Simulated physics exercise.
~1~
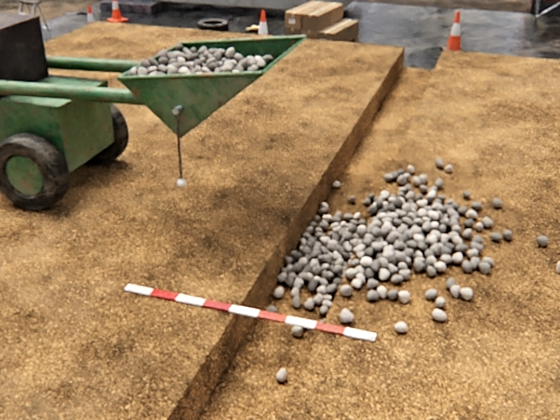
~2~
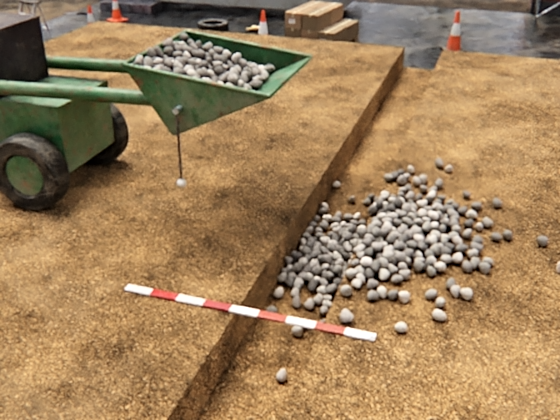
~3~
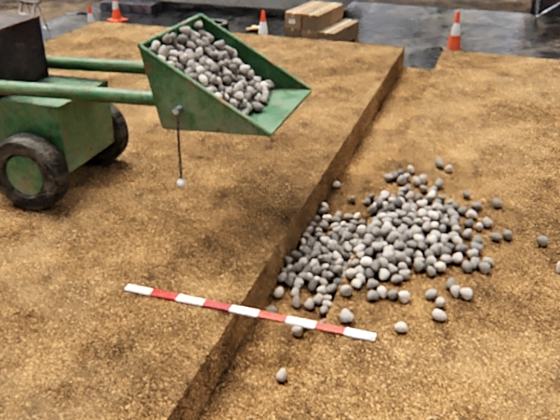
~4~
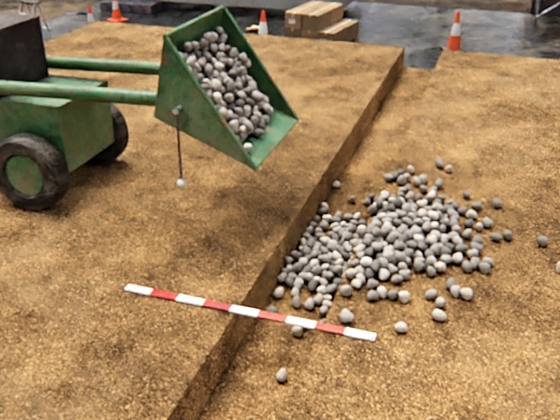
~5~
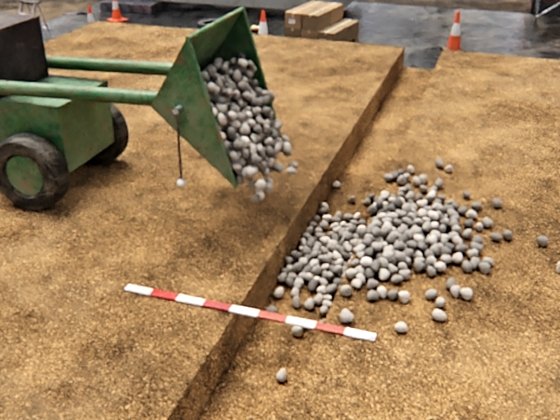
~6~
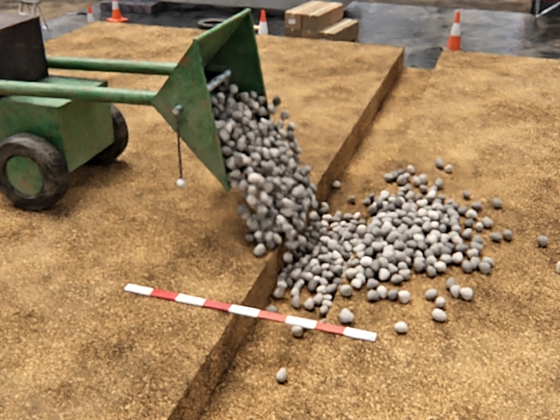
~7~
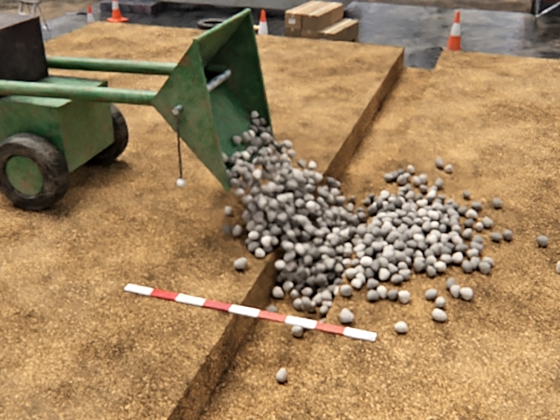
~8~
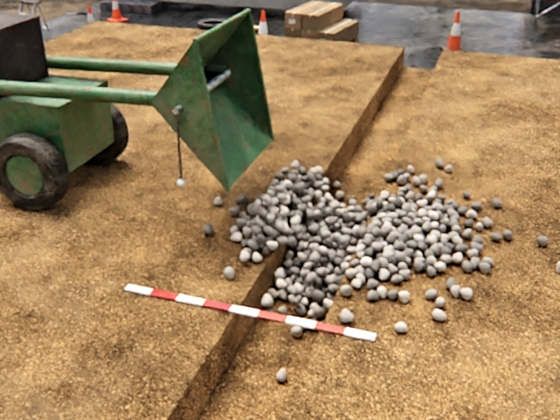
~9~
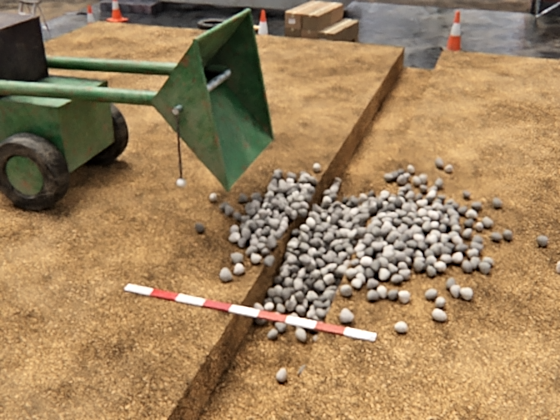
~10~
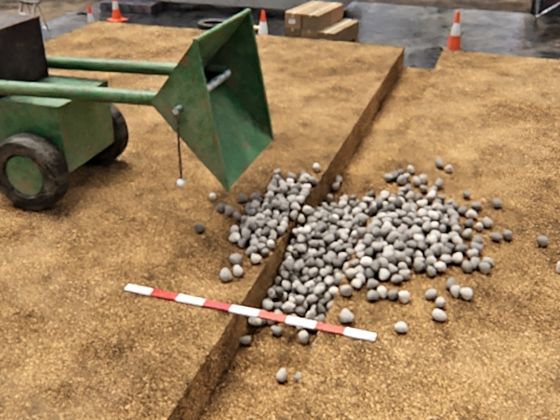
The video shows a green loader tipping its bucket of grey stones forward until they pour out beside an existing pile, some sliding over the edge of a step in the brown ground. The bucket ends empty and tilted, with stones lying on both sides of the edge.
